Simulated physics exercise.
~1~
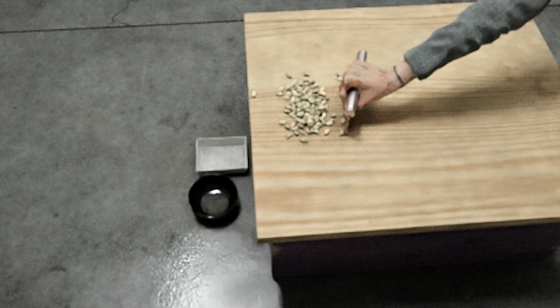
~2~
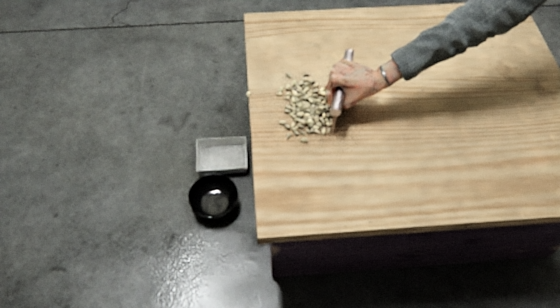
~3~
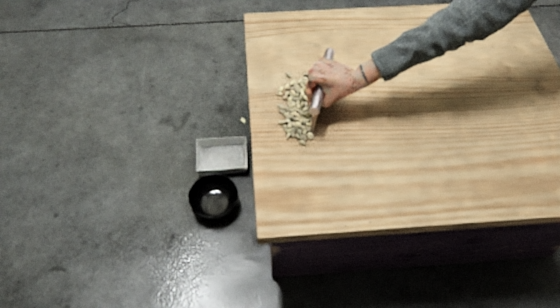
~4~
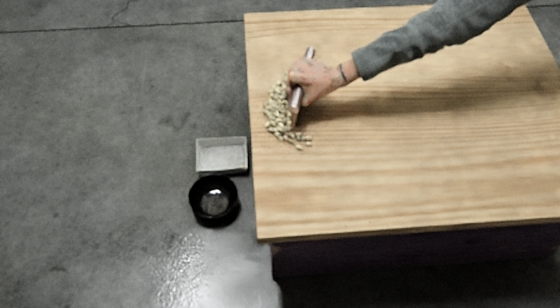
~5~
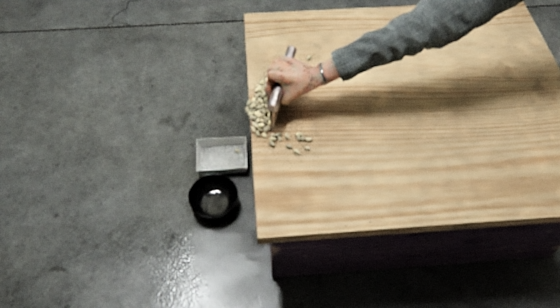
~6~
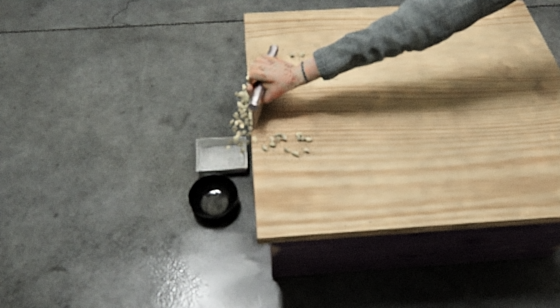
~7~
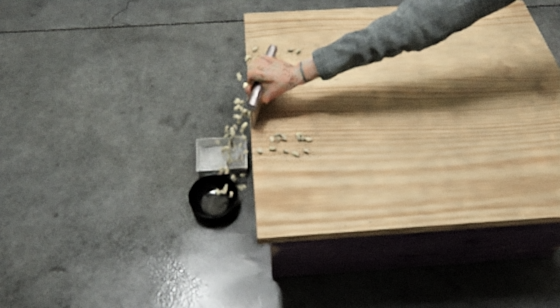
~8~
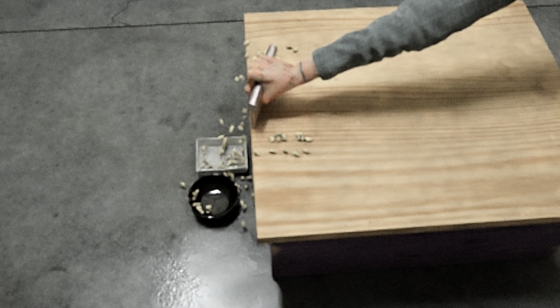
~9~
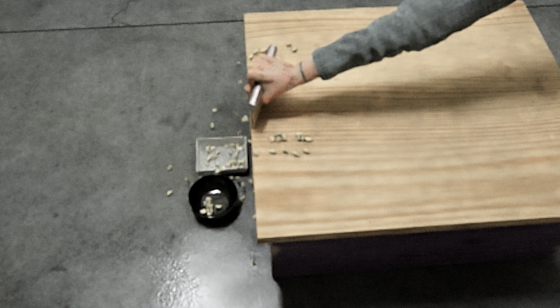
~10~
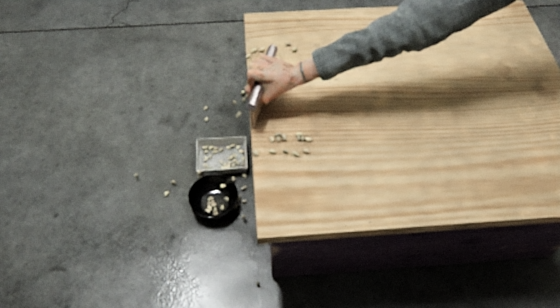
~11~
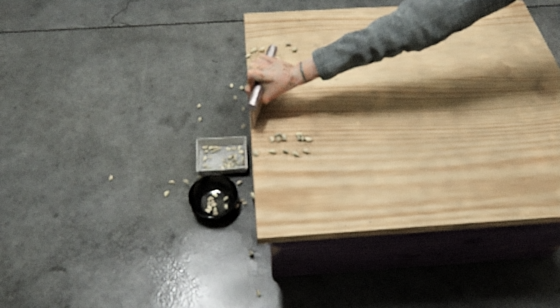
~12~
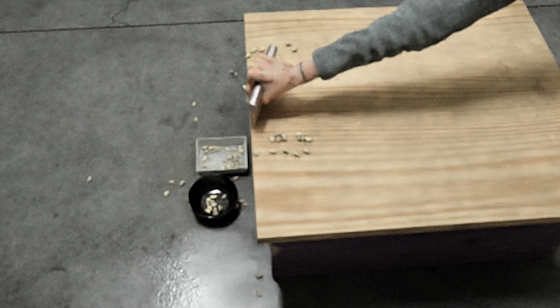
Hand sweeping white beans left off a wooden board with a scraper, some landing in tin and black bowl, others scattering on floor.
